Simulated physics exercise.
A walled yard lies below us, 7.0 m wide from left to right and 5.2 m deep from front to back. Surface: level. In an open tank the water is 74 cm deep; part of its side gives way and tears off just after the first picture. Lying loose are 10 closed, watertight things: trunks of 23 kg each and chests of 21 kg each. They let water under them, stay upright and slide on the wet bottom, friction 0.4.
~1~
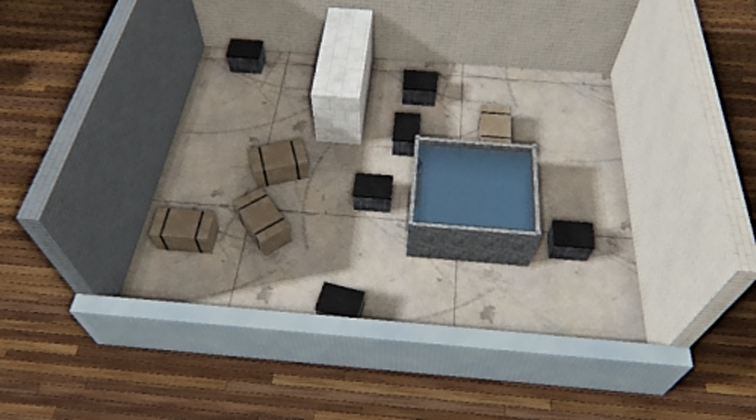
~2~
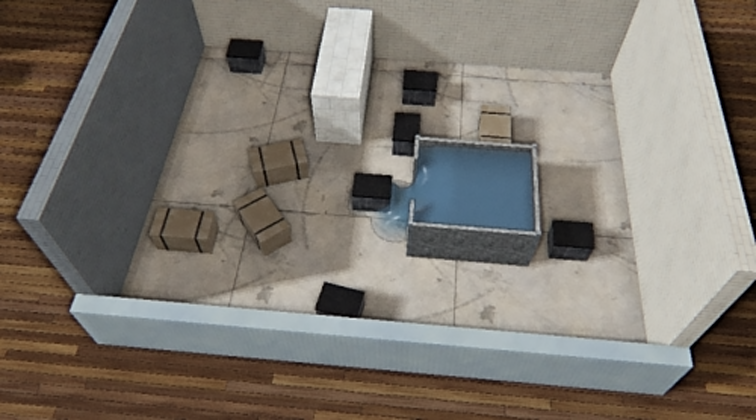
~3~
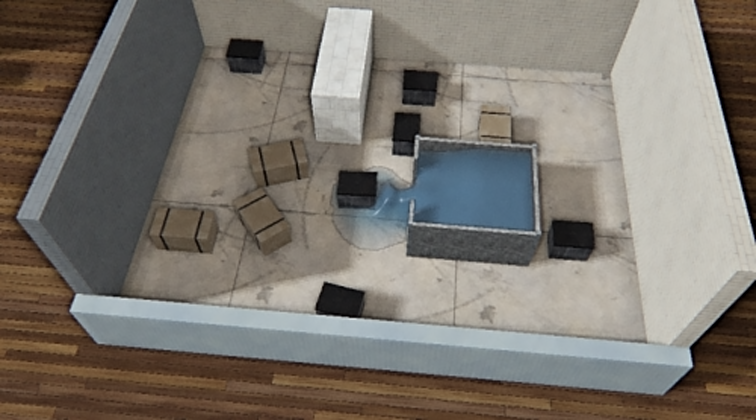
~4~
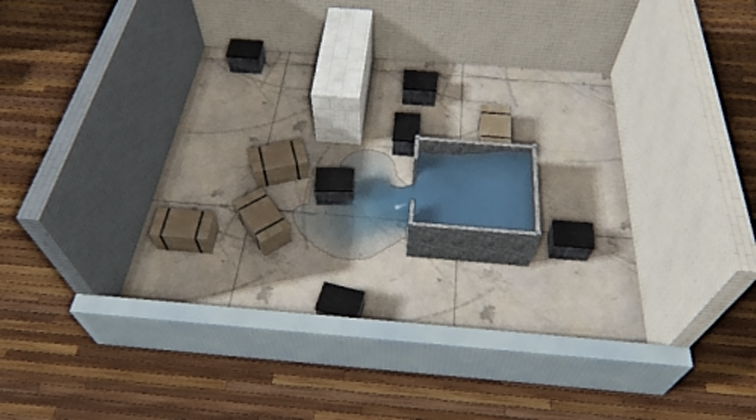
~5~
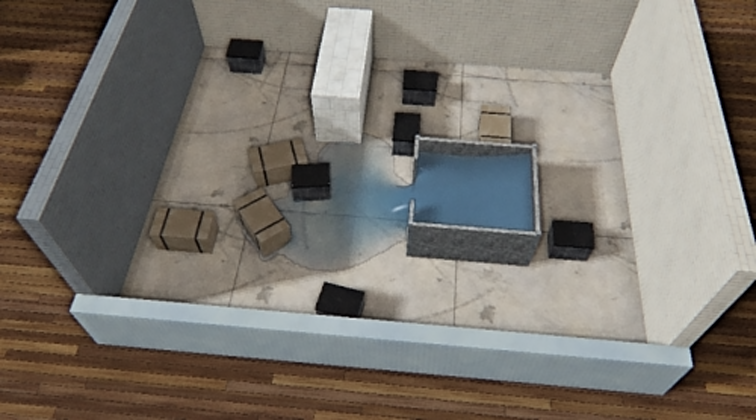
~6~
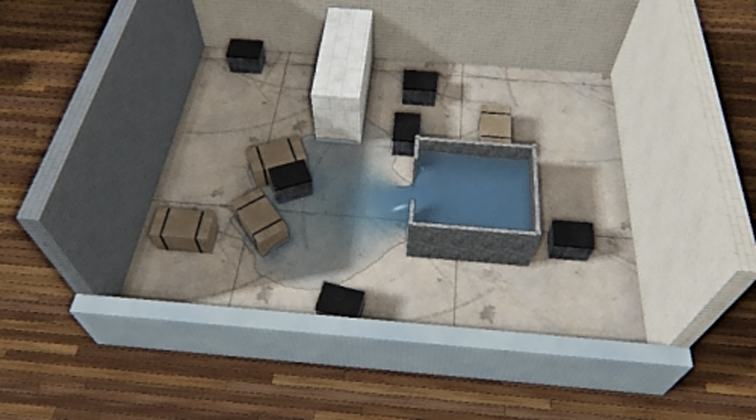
Water breaks out through the left side of an open grey tank in a walled yard, seen from a fixed, high viewpoint. Six black boxes and four tan ones lie scattered on the pale floor, with a tall white block at the back. The pool spreads leftward, pushing the black box nearest the breach steadily left to the tan boxes, one of which shifts slightly, while the others look still.
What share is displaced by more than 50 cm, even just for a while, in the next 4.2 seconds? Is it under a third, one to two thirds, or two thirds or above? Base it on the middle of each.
It is one to two thirds.
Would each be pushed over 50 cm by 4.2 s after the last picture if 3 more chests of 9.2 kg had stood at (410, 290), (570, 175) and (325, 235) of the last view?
In that order: Under, less, over.
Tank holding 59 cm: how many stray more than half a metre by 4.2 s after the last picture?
Then the count would be 5.
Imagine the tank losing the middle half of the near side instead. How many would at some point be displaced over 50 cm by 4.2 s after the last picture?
The count would be 3.
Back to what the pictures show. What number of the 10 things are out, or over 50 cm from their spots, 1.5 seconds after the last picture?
The number comes to 3.
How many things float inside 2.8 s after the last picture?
It comes to 4.
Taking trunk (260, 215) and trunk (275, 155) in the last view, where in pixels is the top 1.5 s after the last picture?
First near (190, 263), second near (191, 89).
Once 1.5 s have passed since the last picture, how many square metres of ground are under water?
Somewhere around 18 m2, roughly.
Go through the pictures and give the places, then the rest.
The first picture shows a chest at (373, 185) rests on the ground; a trunk at (278, 155), on the bottom; 2.2 m2 under water; 0 of 10 have shifted.
The second picture shows a chest at (372, 185), on the bottom; a trunk at (278, 155) rests on the ground; water covers 2.6 m2; 0 of 10 have shifted.
The third picture shows a chest at (357, 183) rests on the ground, 23 cm from its start; a trunk at (278, 155) rests on the ground; water covers 3.2 m2; 1 of 10 have shifted.
The fourth picture shows a chest at (334, 179), on the bottom, 57 cm from its start; a trunk at (278, 155), on the bottom; water covers 4.1 m2; 1 of 10 have shifted.
The fifth picture shows a chest at (310, 174) rests on the ground, 93 cm from its start; a trunk at (278, 155), on the bottom; water covers 5.3 m2; 1 of 10 have shifted.
The sixth picture shows a chest at (290, 174) rests on the ground, 123 cm from its start; a trunk at (276, 154), on the bottom, 4 cm from its start; 6.6 m2 under water; 1 of 10 have shifted.
Then, 0.4 s after the last picture 1 of 10 are over 50 cm from their spots; 0 afloat.
Then, 1.5 s after the last picture 3 of 10 are over 50 cm from their spots; 4 afloat.
Then, 2.8 s after the last picture 4 of 10 are over 50 cm from their spots; 4 afloat.
Then, 4.2 s after the last picture 5 of 10 are over 50 cm from their spots, and 5 have been at some point; 5 afloat.
